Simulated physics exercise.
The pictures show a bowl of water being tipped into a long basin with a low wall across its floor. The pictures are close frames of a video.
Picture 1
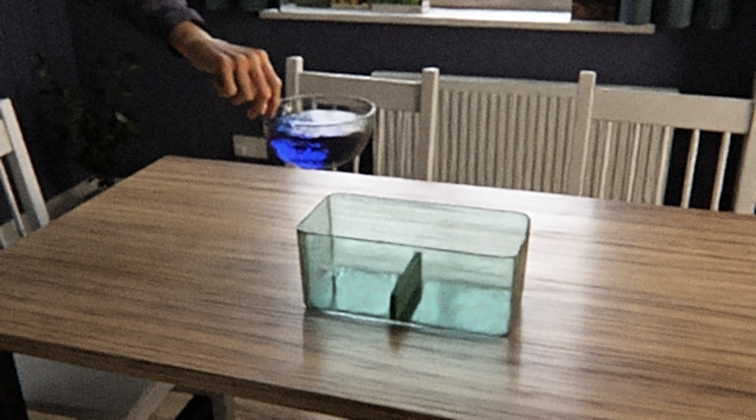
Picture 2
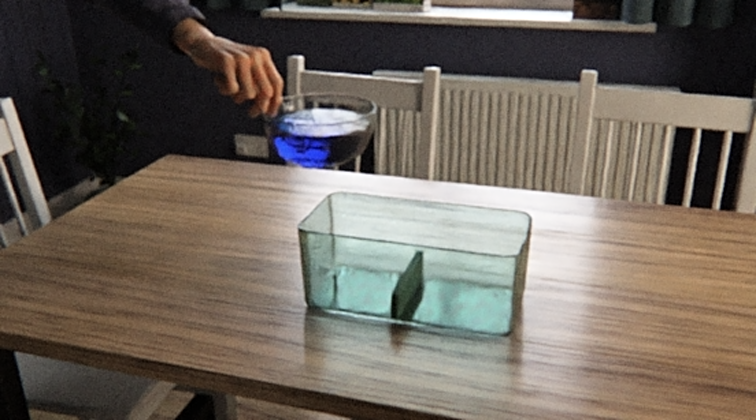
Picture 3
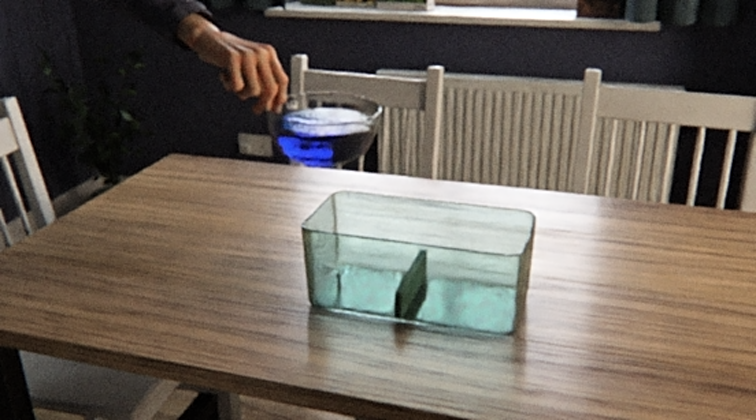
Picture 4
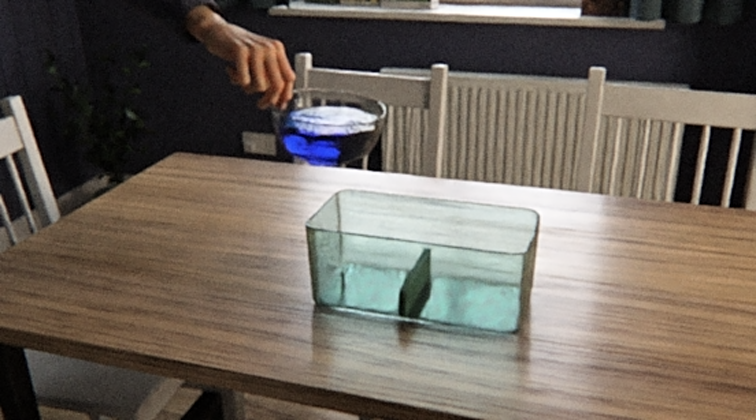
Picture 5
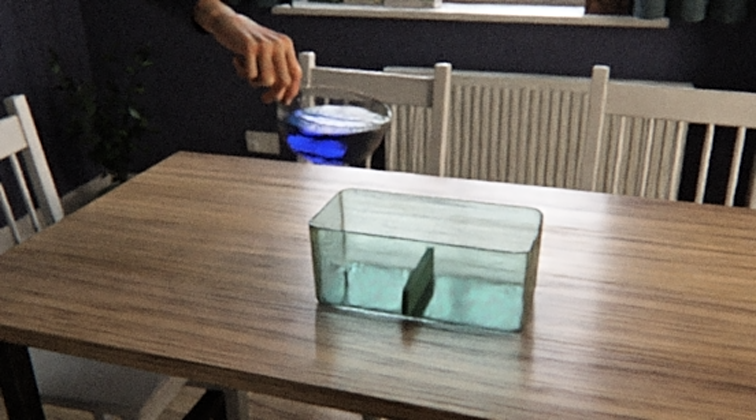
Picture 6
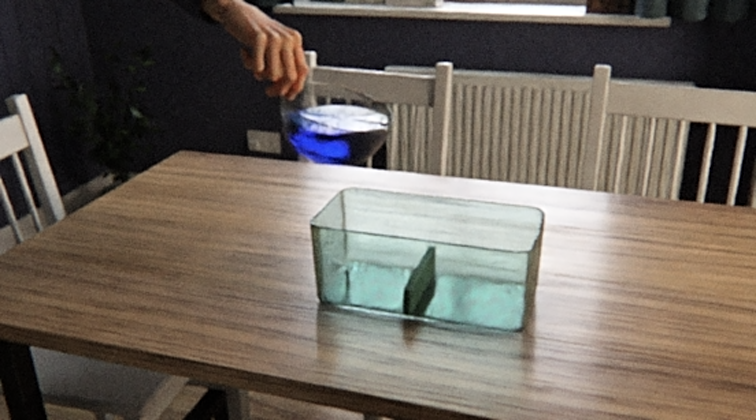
A hand slowly tilts a glass bowl of blue water behind a clear divided basin.
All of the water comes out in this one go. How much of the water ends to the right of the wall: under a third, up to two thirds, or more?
The share right of the wall is between a third and two thirds.
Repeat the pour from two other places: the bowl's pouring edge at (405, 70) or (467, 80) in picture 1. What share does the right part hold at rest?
About 85 and 75 per cent.
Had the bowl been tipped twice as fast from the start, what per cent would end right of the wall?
Some 35 per cent.
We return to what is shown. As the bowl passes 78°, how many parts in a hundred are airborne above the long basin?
Near 30 %.
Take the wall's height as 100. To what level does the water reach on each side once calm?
The left part 40 per cent, the right part 40.
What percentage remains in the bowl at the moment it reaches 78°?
Close to 35 per cent.
A moment on, the bowl is tipped on its side and 33 per cent is still to pour, 7 is left of the wall and 28 right of it.
Next, the bowl is tipped right over and 0 per cent is still to pour, 46 is left of the wall and 53 right of it.
Then the bowl is tipped right over and 0 per cent is still to pour, 46 is left of the wall and 54 right of it.
Later the bowl is tipped right over and 0 per cent is still to pour, 46 is left of the wall and 54 right of it.
Finally, 46 per cent lies left of the wall, 54 right of it and 0 outside.
